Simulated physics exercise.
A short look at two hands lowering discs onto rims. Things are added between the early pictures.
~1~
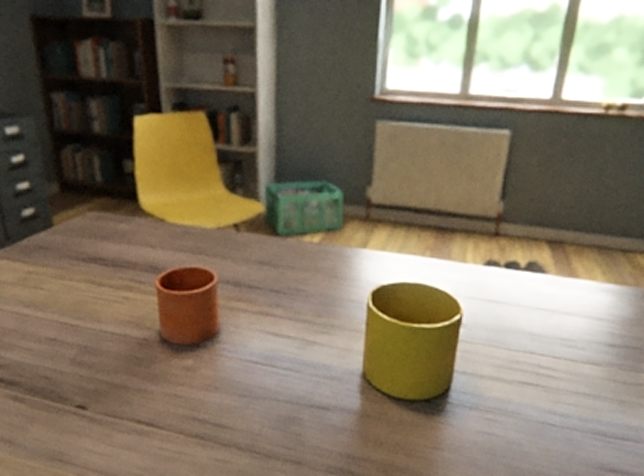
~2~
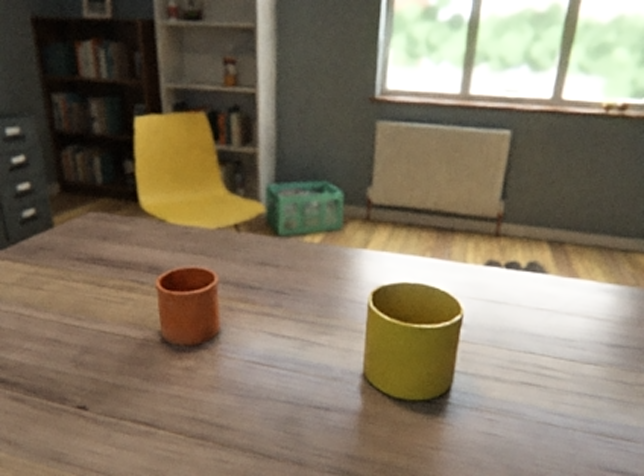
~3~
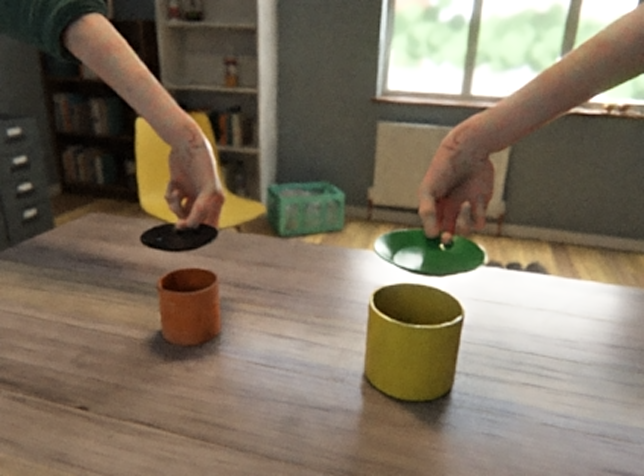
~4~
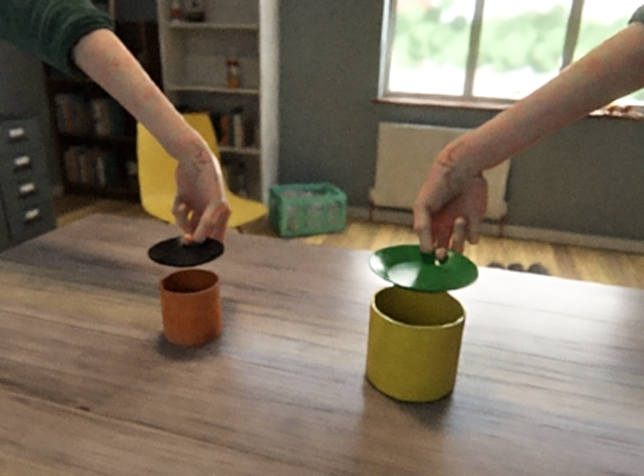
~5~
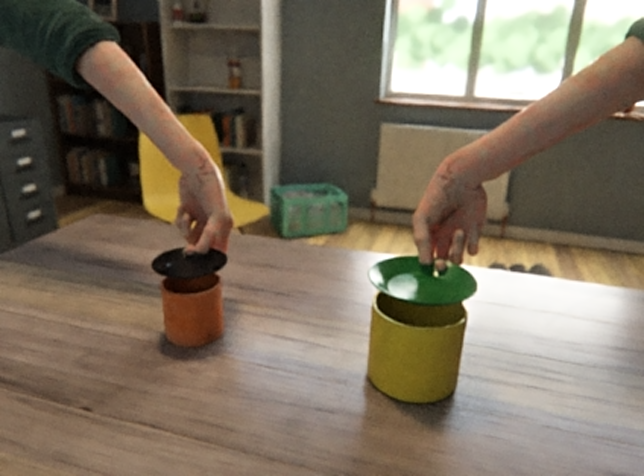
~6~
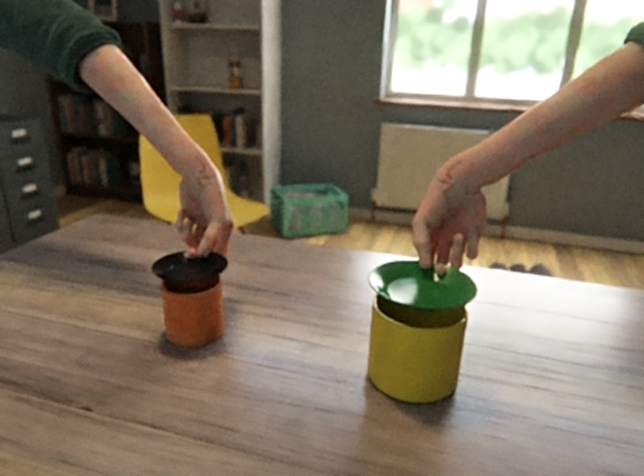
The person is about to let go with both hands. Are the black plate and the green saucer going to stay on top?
As it turns out, the black plate works as a lid, the green saucer works as a lid.
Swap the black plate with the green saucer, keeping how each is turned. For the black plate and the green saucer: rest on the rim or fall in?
The black plate drops inside, the green saucer works as a lid.
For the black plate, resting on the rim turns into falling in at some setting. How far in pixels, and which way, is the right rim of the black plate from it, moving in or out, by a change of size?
Some 8 pixels, left.
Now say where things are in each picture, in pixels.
Left beaker (188, 304), in the first frame.
Right mug (411, 338), in the second frame.
Still on the way; black plate (180, 239); left beaker (190, 305), in the third frame.
Still on the way; green saucer (422, 271); right mug (414, 340), in the fourth frame.
Still on the way; black plate (190, 265); left beaker (193, 307), in the fifth frame.
In place, still held; black plate (191, 269); green saucer (422, 288); right mug (416, 341), in the sixth frame.
Then, 0.14 s after the last picture, black plate sitting on the rim near (191, 277); green saucer sitting on the rim near (421, 298).
At rest, the black plate rests on the rim, near (191, 277); the green saucer rests on the rim, near (421, 298).
